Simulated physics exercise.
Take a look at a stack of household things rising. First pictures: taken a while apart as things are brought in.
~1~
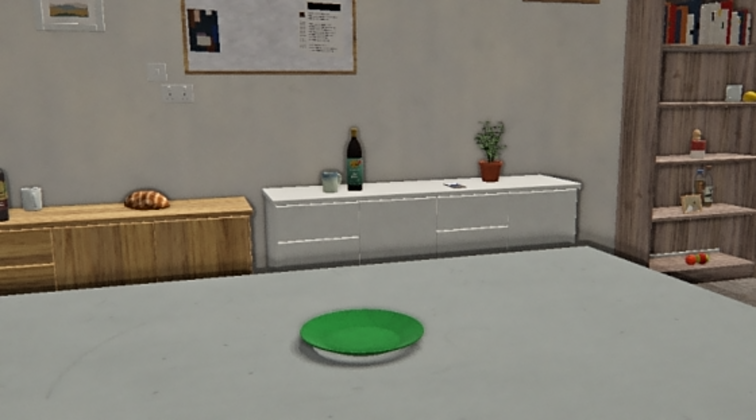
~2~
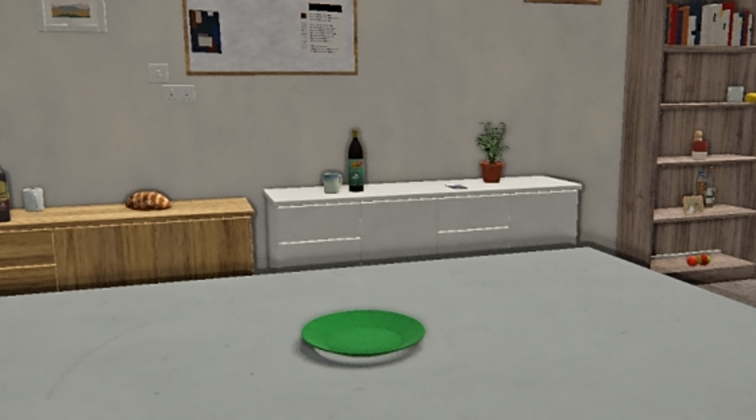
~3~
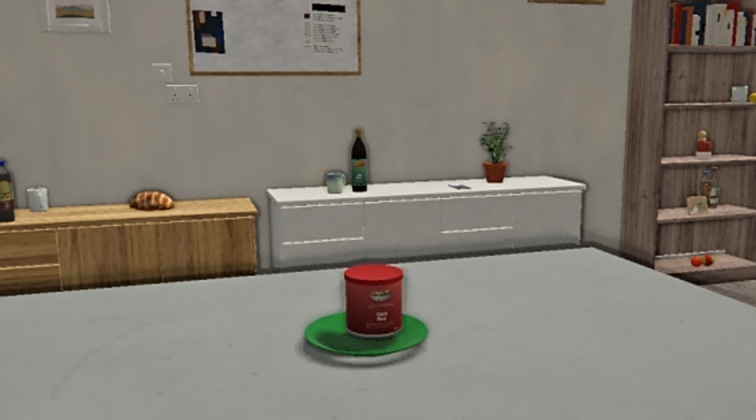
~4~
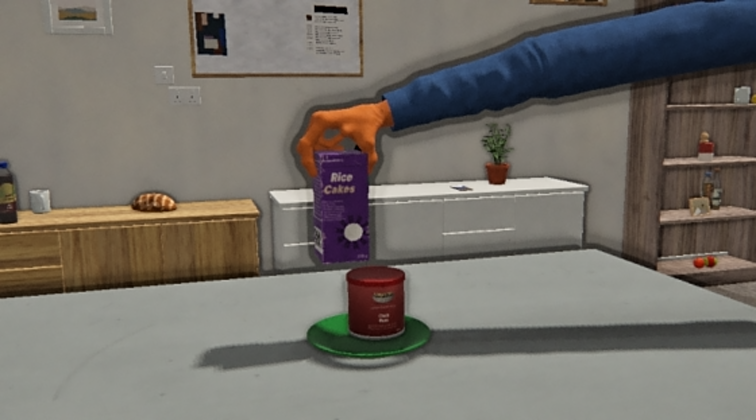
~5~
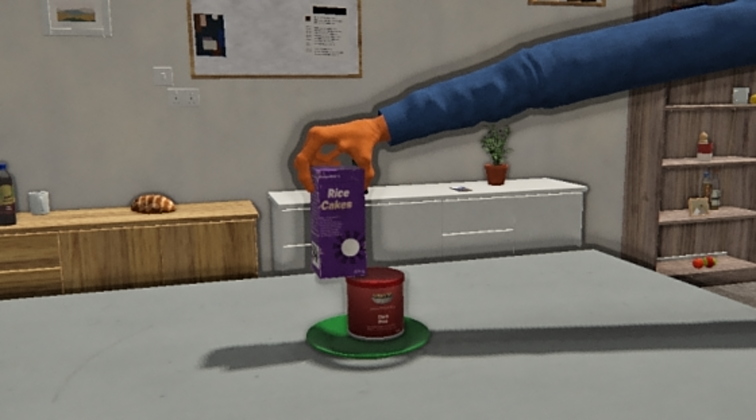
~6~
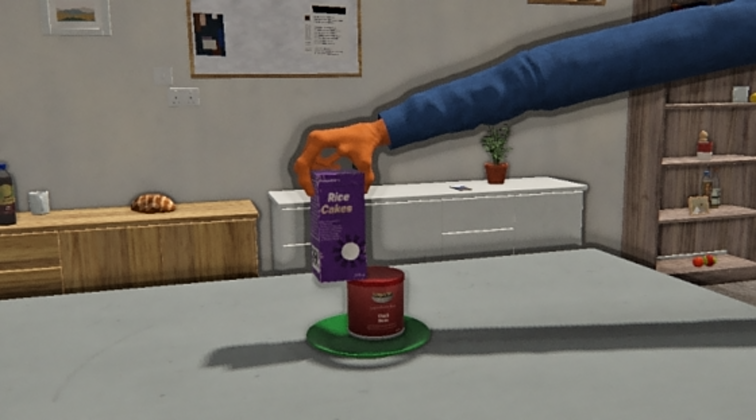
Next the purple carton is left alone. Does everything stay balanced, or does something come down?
Basically the pile is insecure.
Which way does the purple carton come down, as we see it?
It goes to the left.
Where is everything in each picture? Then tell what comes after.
In the first frame, the last thing is not in view yet.
In the second frame, the last thing is not in view yet.
In the third frame, the last thing is not in view yet; red pot (374, 300).
The fourth frame shows still above its spot; purple carton (341, 206); red pot (376, 302).
The fifth frame shows still above its spot; purple carton (337, 220); red pot (375, 303).
The sixth frame shows set down, still held; purple carton (338, 224); red pot (376, 302).
Then, 0.40 s later than the last frame, purple carton now fallen.
Then, 0.60 s later than the last frame, things are still on the move.
When it is over, fallen, purple carton; the other 2 as before. End places, in pixels of the last picture, purple carton near (227, 338). The pile comes apart.
